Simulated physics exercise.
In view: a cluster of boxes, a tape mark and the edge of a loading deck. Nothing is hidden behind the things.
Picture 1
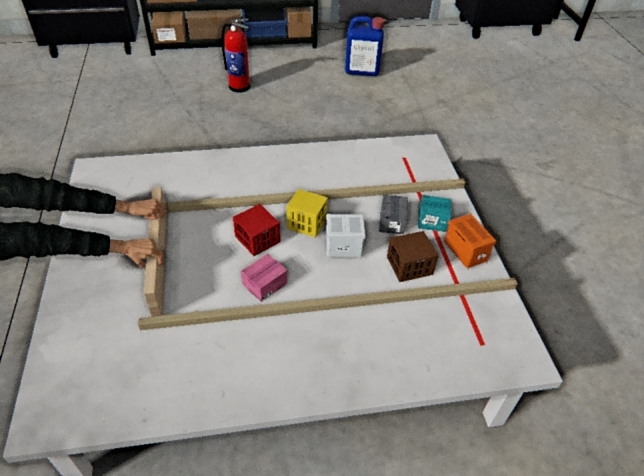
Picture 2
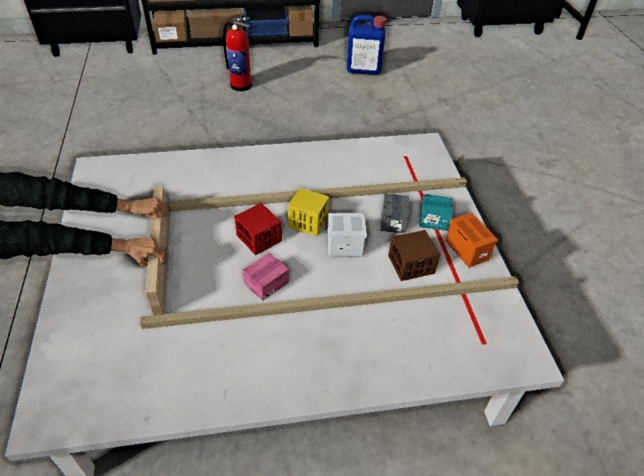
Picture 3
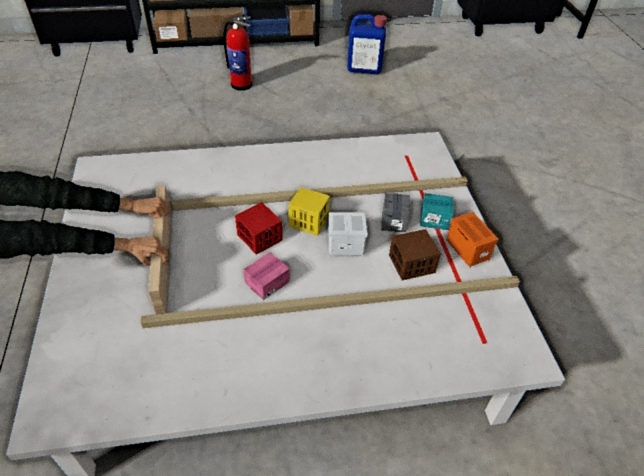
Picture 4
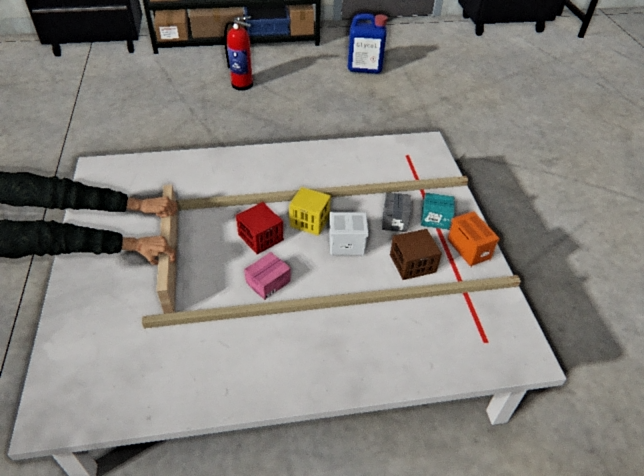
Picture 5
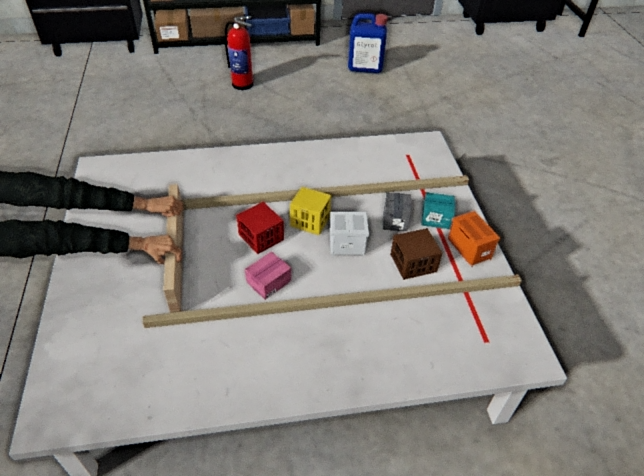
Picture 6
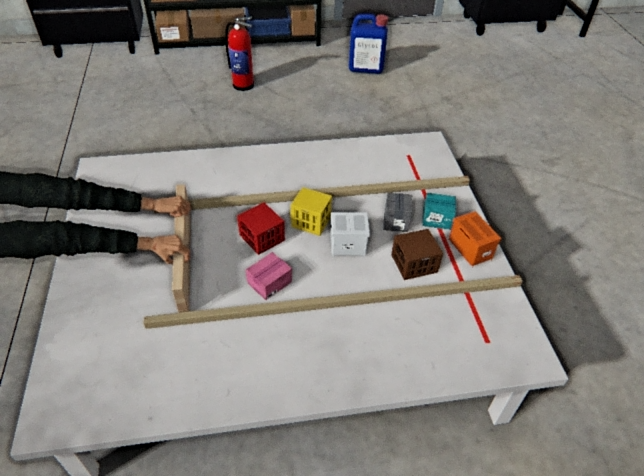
Two dark-sleeved arms reach in from the left over a pale table on a concrete floor, seen from above at an angle, with a red extinguisher and blue jug behind. Between two wooden rails sit red, yellow, pink, white, grey, brown, turquoise and orange boxes, near a red line at right. The hands slide a wooden plank slightly rightward, while the boxes and view stay almost still.
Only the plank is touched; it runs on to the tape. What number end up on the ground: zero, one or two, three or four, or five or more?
The number that fall off is one or two.
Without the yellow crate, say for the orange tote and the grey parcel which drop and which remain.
The orange tote goes over; the grey parcel does not fall.
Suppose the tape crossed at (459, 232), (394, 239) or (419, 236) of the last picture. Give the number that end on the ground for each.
Try by try, 5, 0 and 1.
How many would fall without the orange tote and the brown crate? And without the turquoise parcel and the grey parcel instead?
First 1, then 1.
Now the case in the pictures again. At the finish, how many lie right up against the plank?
3 of them.
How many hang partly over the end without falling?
3 of them.
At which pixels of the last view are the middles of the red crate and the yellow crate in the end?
The red crate at (456, 217), the yellow crate at (442, 188).
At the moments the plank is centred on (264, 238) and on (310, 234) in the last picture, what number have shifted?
The counts are 3 and 4.
A little later, none off yet; orange tote at rest near (473, 239); turquoise parcel at rest near (439, 211); brown crate at rest near (416, 254).
Next, none off yet; orange tote at rest near (473, 239); turquoise parcel at rest near (439, 211); brown crate moving near (418, 255).
When it is over, the number that fall off is one or two; down, turquoise parcel and orange tote.
